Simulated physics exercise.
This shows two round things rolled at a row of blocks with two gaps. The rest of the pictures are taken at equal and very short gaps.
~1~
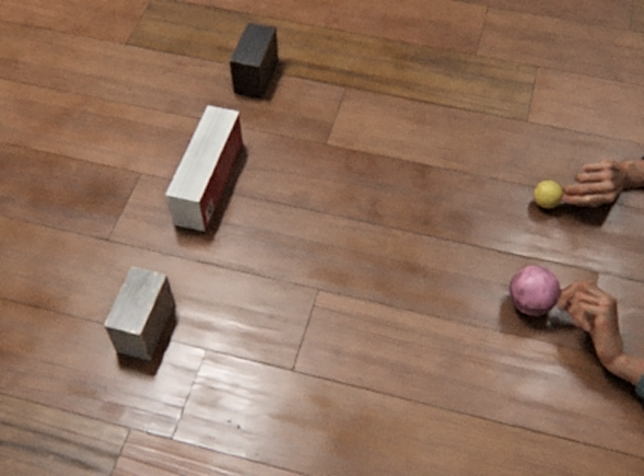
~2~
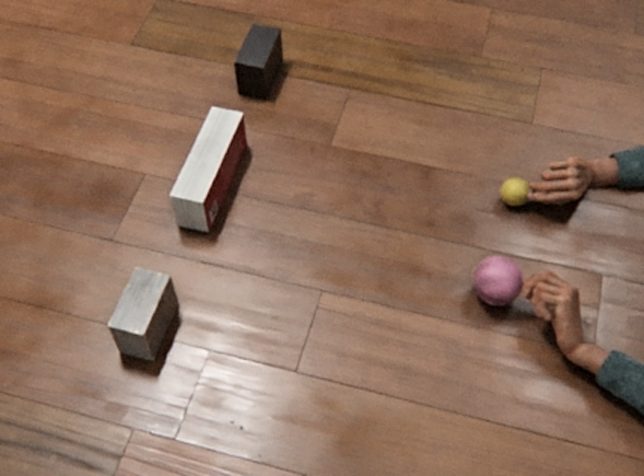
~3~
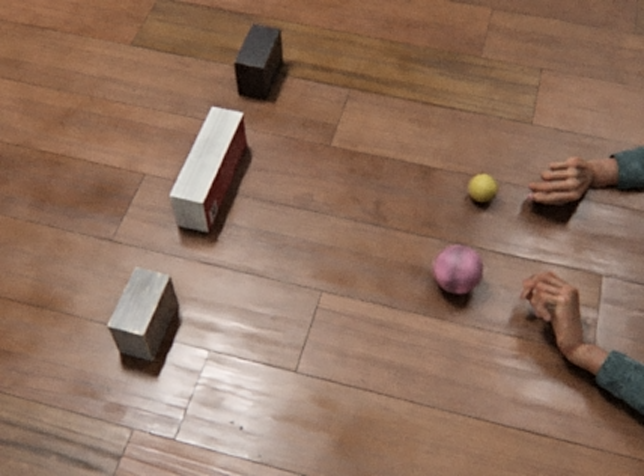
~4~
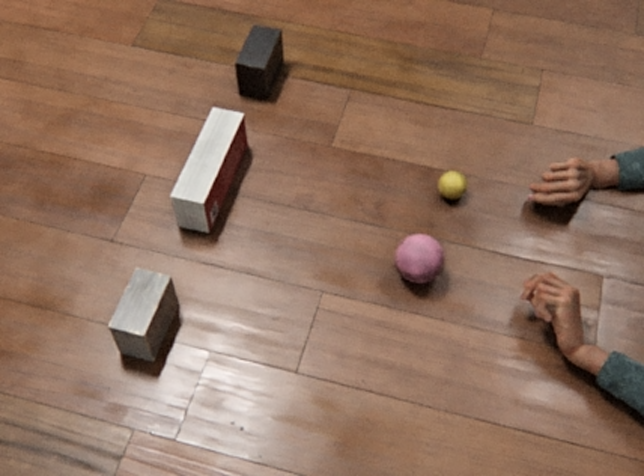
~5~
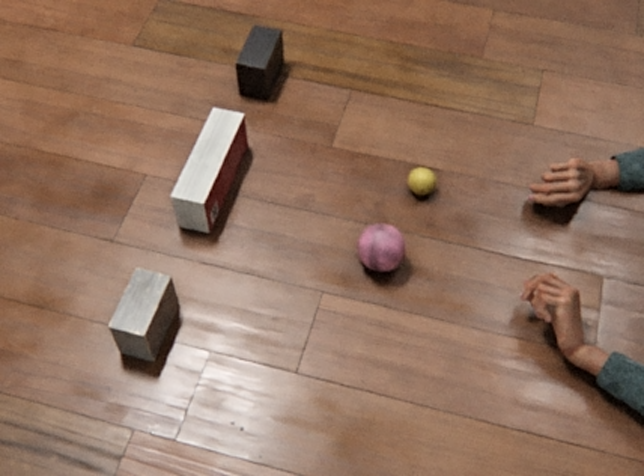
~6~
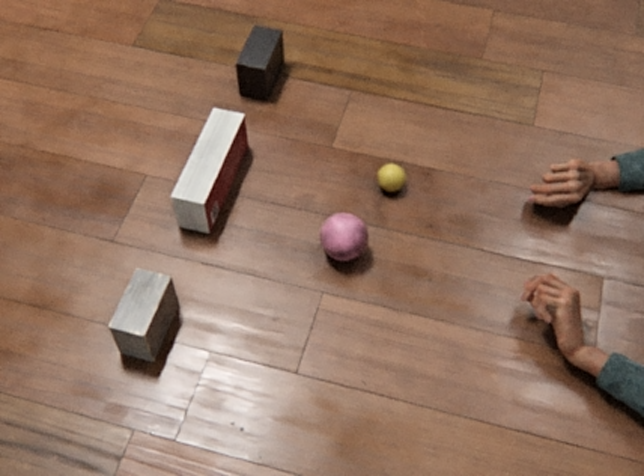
The video shows two hands releasing a small yellow ball and a larger pink ball, which roll leftward across a wooden floor toward three spaced blocks, the pink one moving ahead of the yellow while the hands stay behind.
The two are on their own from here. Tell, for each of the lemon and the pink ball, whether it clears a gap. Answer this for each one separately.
Clears a gap - lemon: No, pink ball: No.
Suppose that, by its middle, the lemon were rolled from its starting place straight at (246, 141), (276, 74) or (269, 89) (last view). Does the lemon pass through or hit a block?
First blocked, second blocked, third blocked.
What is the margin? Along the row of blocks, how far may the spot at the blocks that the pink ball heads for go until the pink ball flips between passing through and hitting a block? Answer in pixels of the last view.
36 pixels down.
Then, 0.18 s after the last picture, lemon heading on near (302, 166); pink ball heading on near (237, 205).
Then, 0.66 s after the last picture, lemon coming back near (274, 176); pink ball coming back near (277, 199).
Then, 1.16 s after the last picture, lemon coming back near (292, 178); pink ball coming back near (309, 205).
By the end, the lemon is stopped, near (302, 178); the pink ball is stopped.
